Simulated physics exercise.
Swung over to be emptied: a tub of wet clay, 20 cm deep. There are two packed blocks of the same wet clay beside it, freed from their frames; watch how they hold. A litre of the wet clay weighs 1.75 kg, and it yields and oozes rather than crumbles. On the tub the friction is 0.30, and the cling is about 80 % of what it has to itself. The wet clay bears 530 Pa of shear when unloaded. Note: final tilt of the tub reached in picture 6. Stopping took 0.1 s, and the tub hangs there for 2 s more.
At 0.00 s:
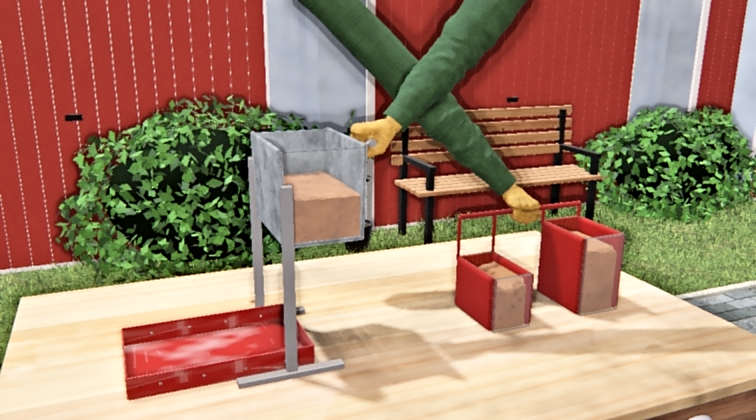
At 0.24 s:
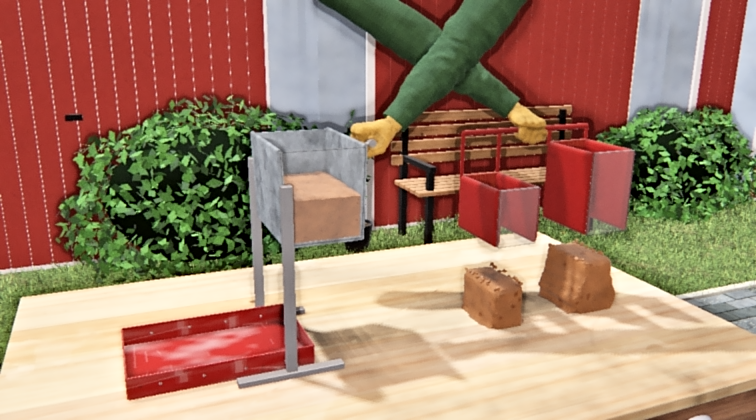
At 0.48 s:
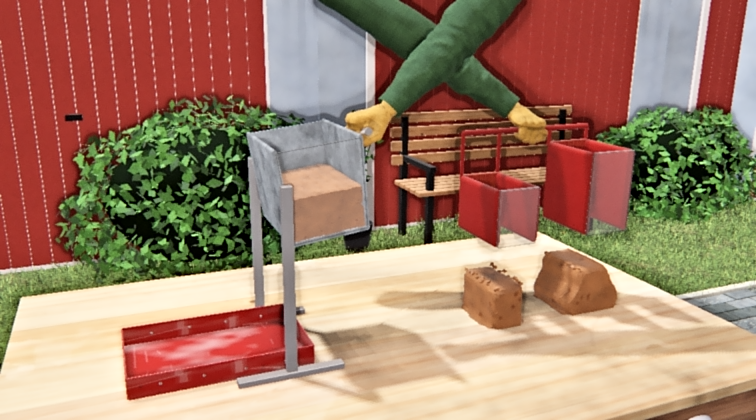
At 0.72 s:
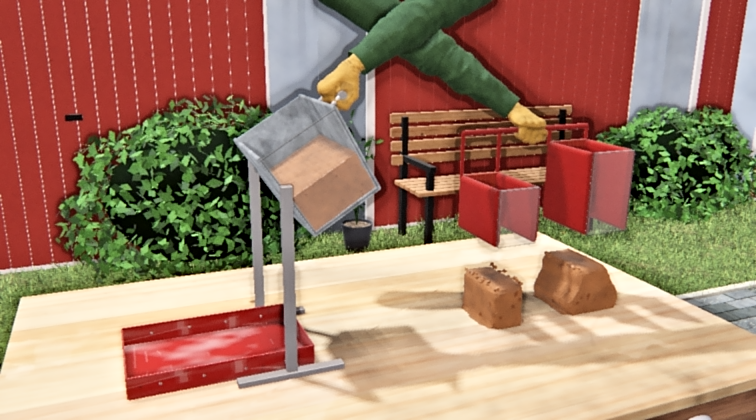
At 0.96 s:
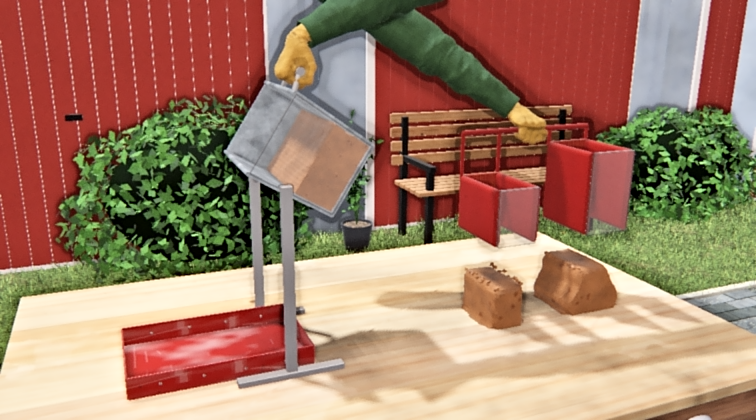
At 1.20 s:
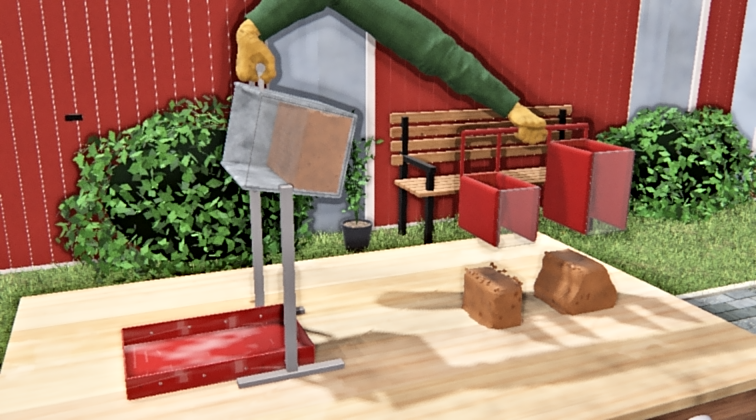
A person in green sleeves and yellow gloves lifted two red boxes off two brown clay blocks, the right one sagged, and their other hand tilted a gray tub leftward, its clay still inside.
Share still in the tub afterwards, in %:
Around 100 %.
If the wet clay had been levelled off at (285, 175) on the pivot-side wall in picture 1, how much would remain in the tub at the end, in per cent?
In that case, around 100 percent.
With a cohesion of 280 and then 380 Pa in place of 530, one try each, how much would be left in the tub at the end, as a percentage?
The answers, in order, are 100 % and 100 %.
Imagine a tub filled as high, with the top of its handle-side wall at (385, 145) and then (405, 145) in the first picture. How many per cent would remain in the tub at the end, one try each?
First try about 100 per cent, second around 100 per cent.
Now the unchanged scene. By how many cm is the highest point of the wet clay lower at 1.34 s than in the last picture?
I reckon it's close to 0 cm.
After 1.34 s, the tub is at 77 degrees and holds 100 %.
After 1.51 s, the tub is at 77 degrees and holds 100 %.
After 1.68 s, the tub is at 77 degrees and holds 100 %.
After 1.85 s, the tub is at 77 degrees and holds 100 %.
After 3.20 s, at the end, the tub is at 77 degrees and holds 100 %.
